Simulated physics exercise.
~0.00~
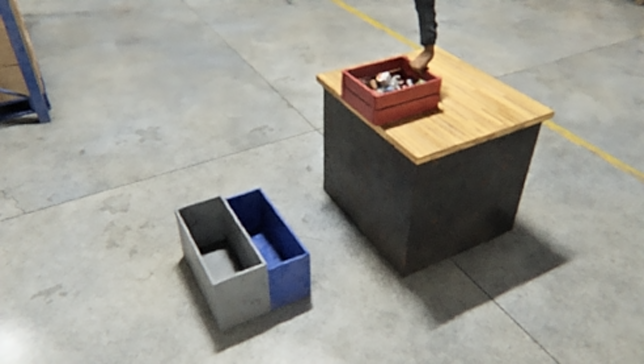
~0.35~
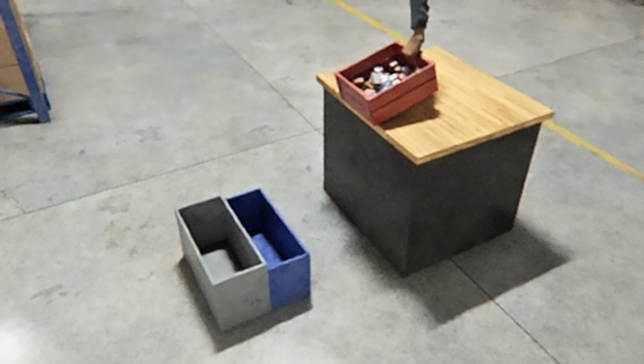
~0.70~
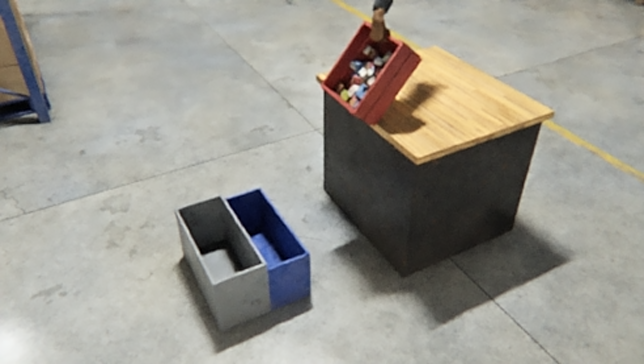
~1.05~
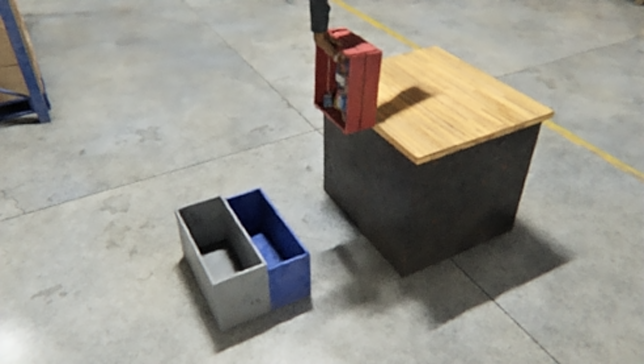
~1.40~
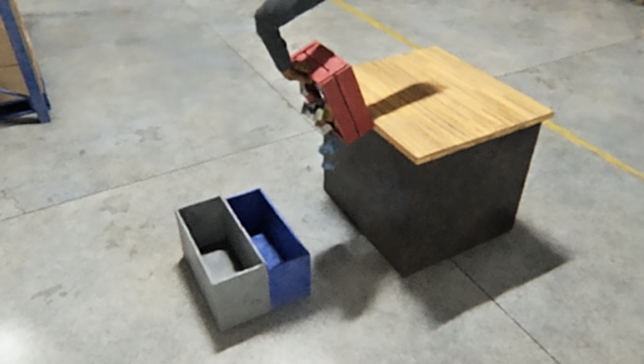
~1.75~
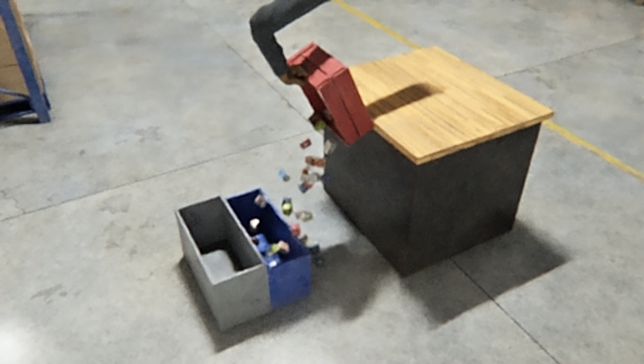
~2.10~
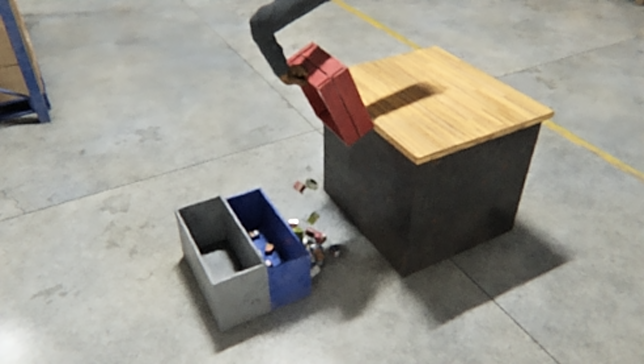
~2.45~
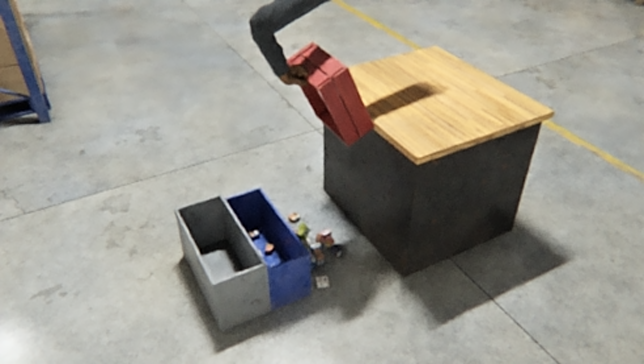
Red crate tipping over a bench edge in an arm's grip, spilling small cartons partly into a blue bin, many landing on the floor.
